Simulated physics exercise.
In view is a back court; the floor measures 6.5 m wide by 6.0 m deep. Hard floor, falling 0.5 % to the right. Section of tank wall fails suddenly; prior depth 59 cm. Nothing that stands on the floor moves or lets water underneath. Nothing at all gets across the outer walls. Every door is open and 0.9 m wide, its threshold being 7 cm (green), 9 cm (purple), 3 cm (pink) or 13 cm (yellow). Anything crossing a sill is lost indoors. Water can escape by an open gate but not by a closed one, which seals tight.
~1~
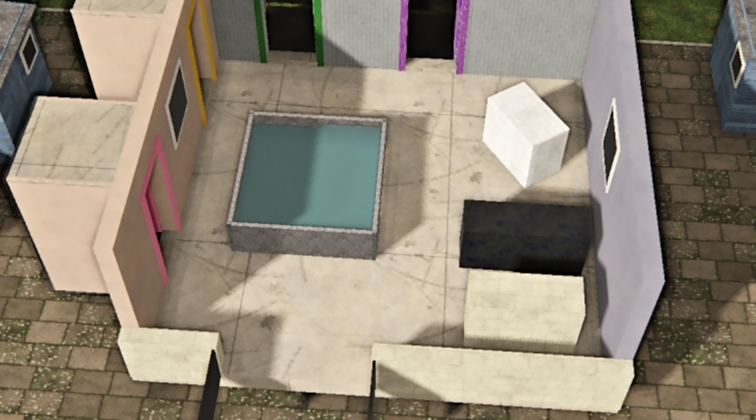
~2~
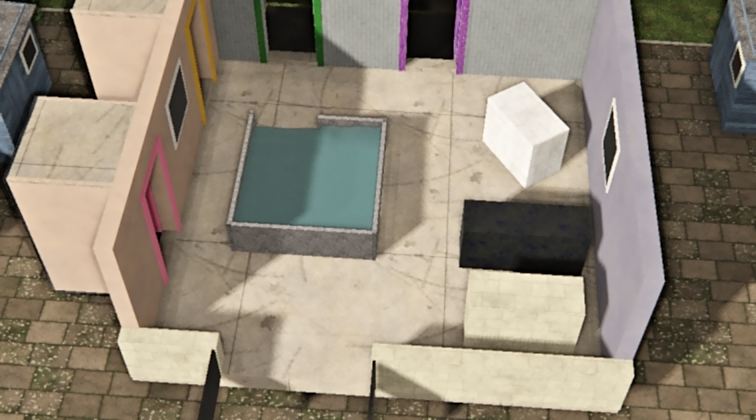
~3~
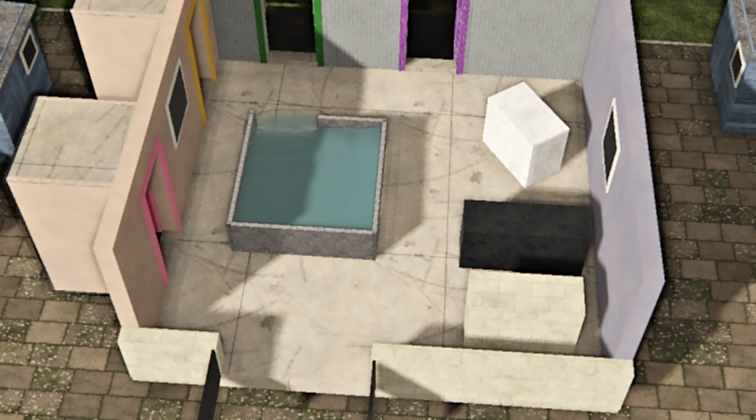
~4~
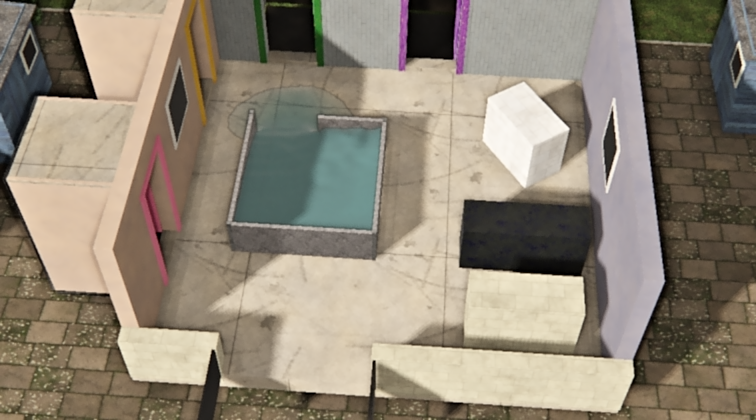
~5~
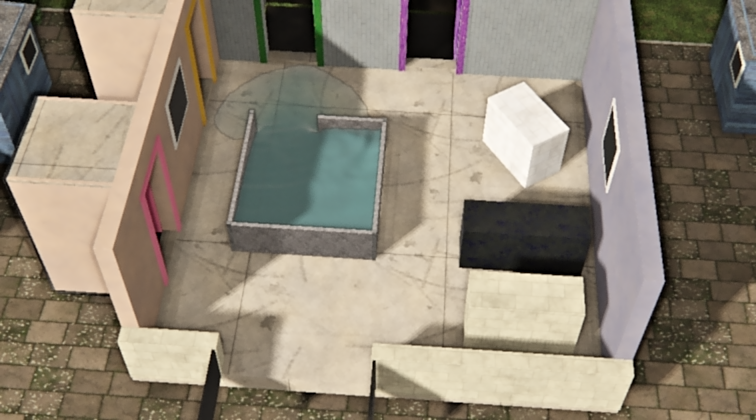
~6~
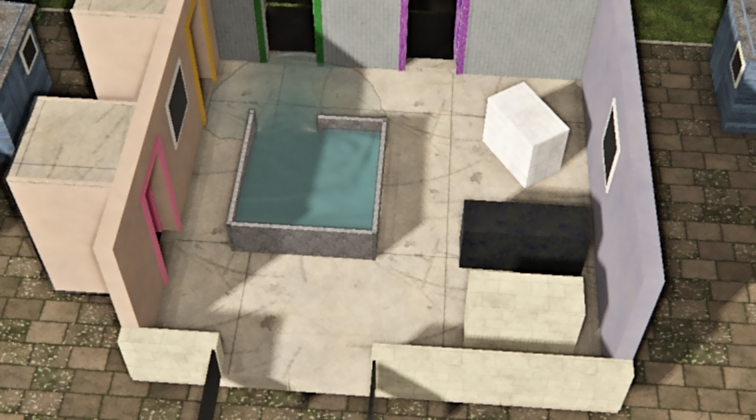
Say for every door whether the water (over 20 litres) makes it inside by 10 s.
Outcome: At the green door the limit will be crossed, at the purple door the limit will not be crossed, at the pink door the limit will not be crossed, at the yellow door the limit will be crossed.
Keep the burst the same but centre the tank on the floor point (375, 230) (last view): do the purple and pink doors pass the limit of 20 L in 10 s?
Well, purple ends up beyond the mark and pink ends up inside the mark.
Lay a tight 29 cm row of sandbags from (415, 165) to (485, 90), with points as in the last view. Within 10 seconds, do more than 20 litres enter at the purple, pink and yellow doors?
Well, the purple one is more than allowed, the pink one is within bounds, and the yellow one is more than allowed.
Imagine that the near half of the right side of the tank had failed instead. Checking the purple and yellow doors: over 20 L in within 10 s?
With respect to that limit, purple ends up inside it, yellow ends up inside it.
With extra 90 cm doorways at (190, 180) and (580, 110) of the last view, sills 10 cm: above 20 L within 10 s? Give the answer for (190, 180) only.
That one comes out less than that.
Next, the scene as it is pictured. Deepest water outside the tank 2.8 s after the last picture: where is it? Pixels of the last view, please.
You'll find it around (280, 67).
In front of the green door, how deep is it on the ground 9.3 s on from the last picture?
I'd put it at around 10.0 cm deep.
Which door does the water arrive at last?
Lab note: Last arrival at the pink door.
Then, 0.7 s after the last picture water covers 15 % of the floor and is deepest (40 cm) near (218, 70); green door 18 cm at the sill, 99 L in, purple door 3 cm at the sill, 0 L in, pink door not reached, yellow door 15 cm at the sill, 0 L in.
Then, 1.5 s after the last picture water covers 20 % of the floor and is deepest (32 cm) near (245, 86); green door 30 cm at the sill, 250 L in, purple door 6 cm at the sill, 0 L in, pink door not reached, yellow door 20 cm at the sill, 13 L in.
Then, 2.8 s after the last picture water covers 40 % of the floor and is deepest (23 cm) near (280, 67); green door 23 cm at the sill, 447 L in, purple door 6 cm at the sill, 0 L in, pink door not reached, yellow door 18 cm at the sill, 49 L in.
Then, 5.3 s after the last picture water covers 60 % of the floor and is deepest (16 cm) near (290, 67); green door 17 cm at the sill, 625 L in, purple door 5 cm at the sill, 0 L in, pink door 4 cm at the sill, 0 L in, yellow door 14 cm at the sill, 68 L in.
Then, 9.3 s after the last picture water covers 85 % of the floor and is deepest (12 cm) near (573, 239); green door 10 cm at the sill, 706 L in, purple door 4 cm at the sill, 0 L in, pink door 4 cm at the sill, 7 L in, yellow door 8 cm at the sill, 70 L in.
